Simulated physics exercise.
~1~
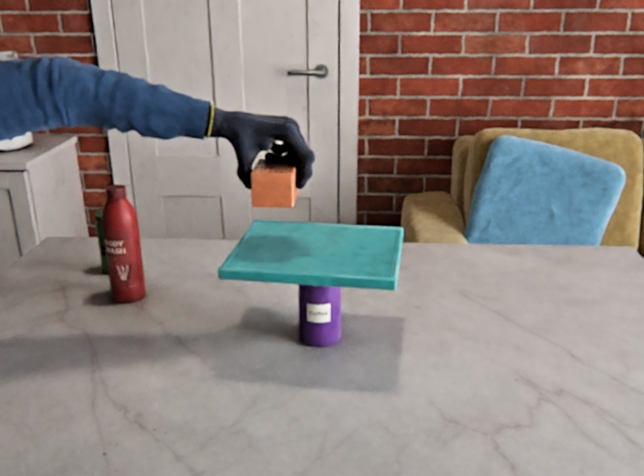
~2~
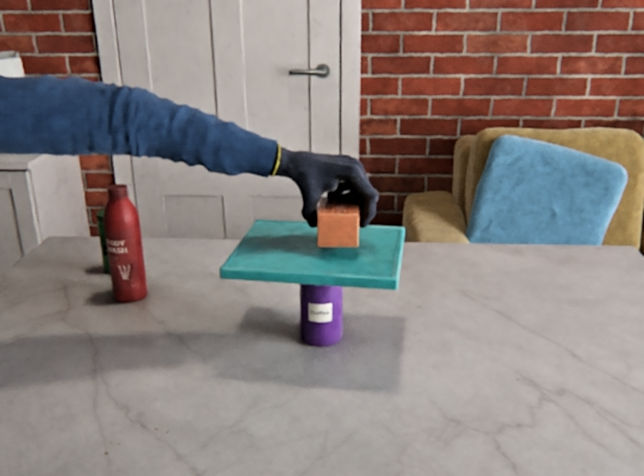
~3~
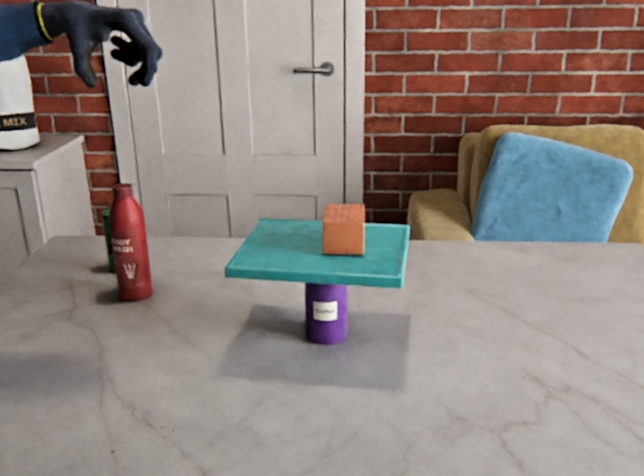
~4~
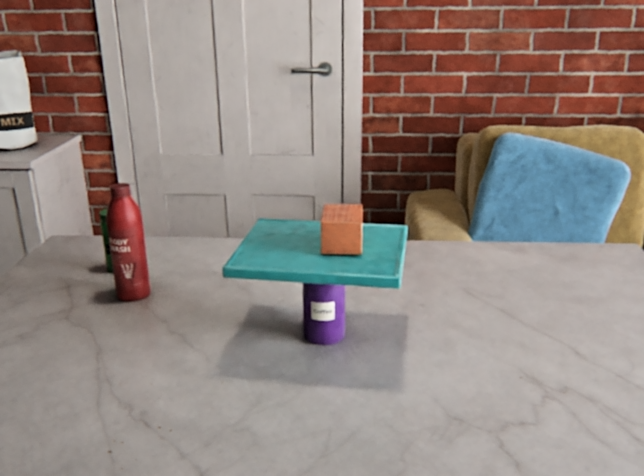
An orange block hangs from a dark-gloved hand in a blue sleeve, above a marble-topped table seen from the front by a gently swaying camera. Below it, a turquoise tray rests on a purple jar, while a red bottle stands at the left with a green container partly hidden behind it. A door, a brick wall and a yellow chair with a blue cushion fill the background. The hand carries the block right and down onto the tray, slightly right of the jar. It lets go and withdraws to the left, and the block stays put on the level, balanced tray.
